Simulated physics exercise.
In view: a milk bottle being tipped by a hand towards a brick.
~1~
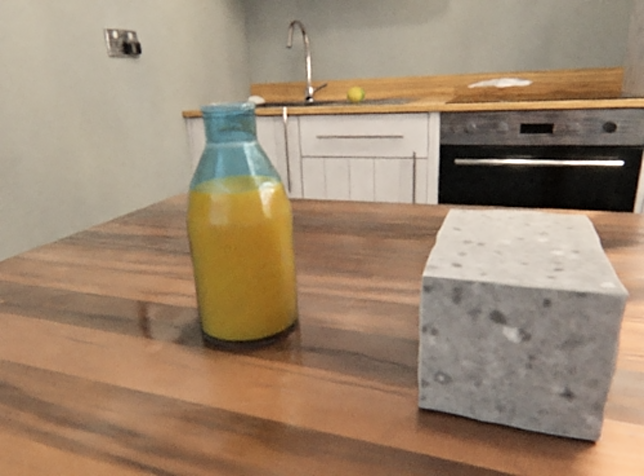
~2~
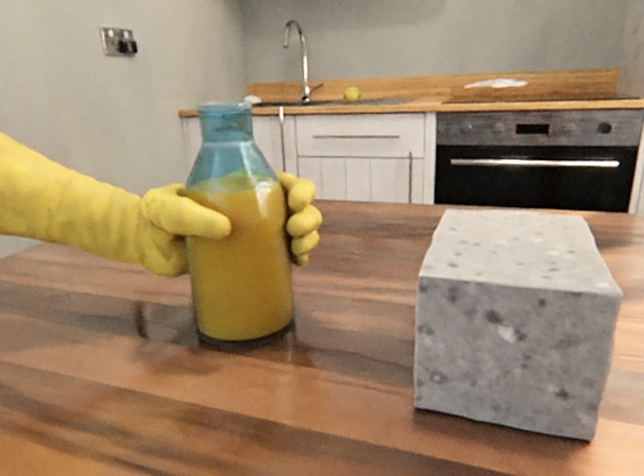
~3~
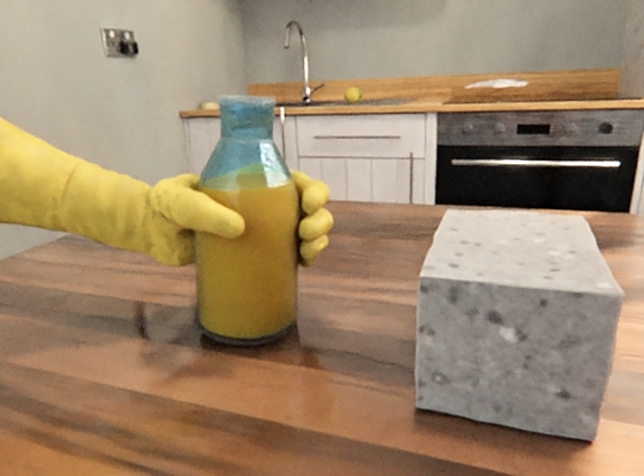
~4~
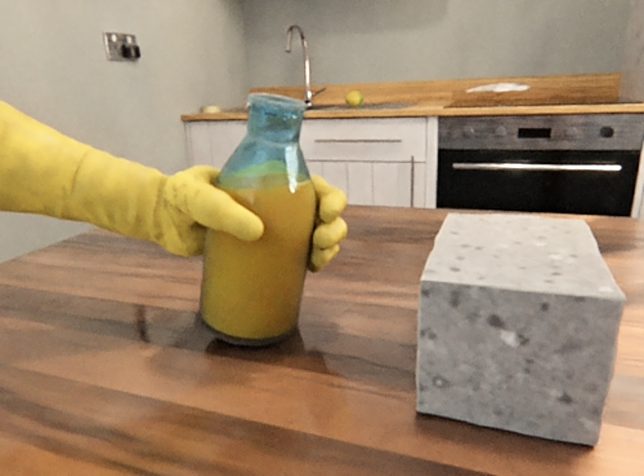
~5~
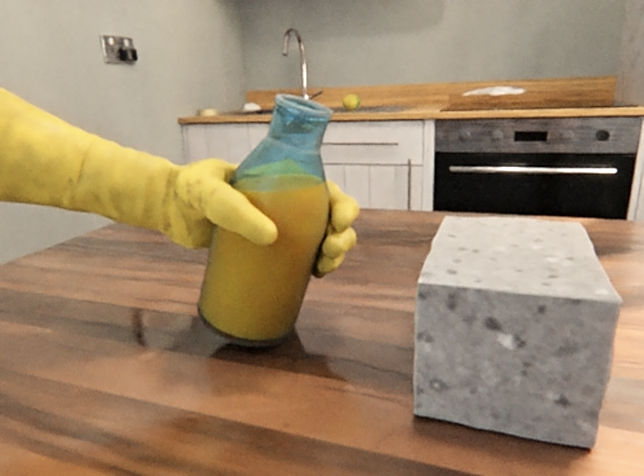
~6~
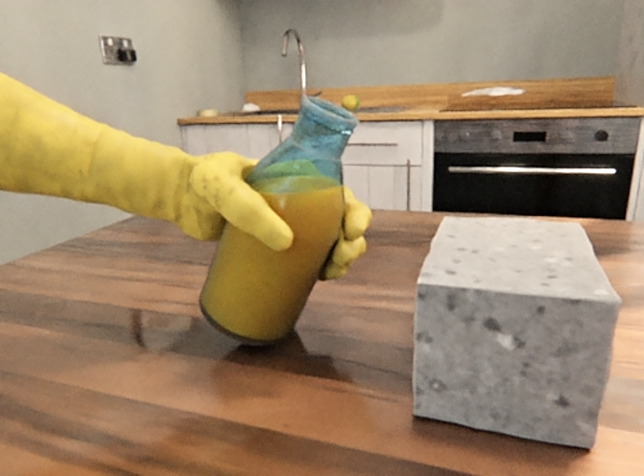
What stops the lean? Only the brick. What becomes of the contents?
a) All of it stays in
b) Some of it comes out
Answer: A.
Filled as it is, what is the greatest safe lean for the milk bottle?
Tilt reading: Close to 70 degrees.
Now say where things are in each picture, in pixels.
It stands upright; milk bottle (239, 217) about two thirds full, in the first frame.
A hand takes hold; milk bottle about two thirds full, surface at (232, 185); brick (506, 302), in the second frame.
The top moves towards the brick; milk bottle (247, 214) about two thirds full, in the third frame.
On the way over; milk bottle about two thirds full, surface at (267, 181); brick (508, 306), in the fourth frame.
It is leaning; milk bottle (274, 216) tipped 20°, in the fifth frame.
Tipping on its foot; milk bottle (287, 216) tipped 25°; brick (504, 309), in the sixth frame.
Soon after, the milk bottle leans by about 40°; nothing has left it.
Later, the milk bottle leans by about 55°; nothing has left it.
In the end, the milk bottle leans by about 60°, against the brick; nothing has left it.
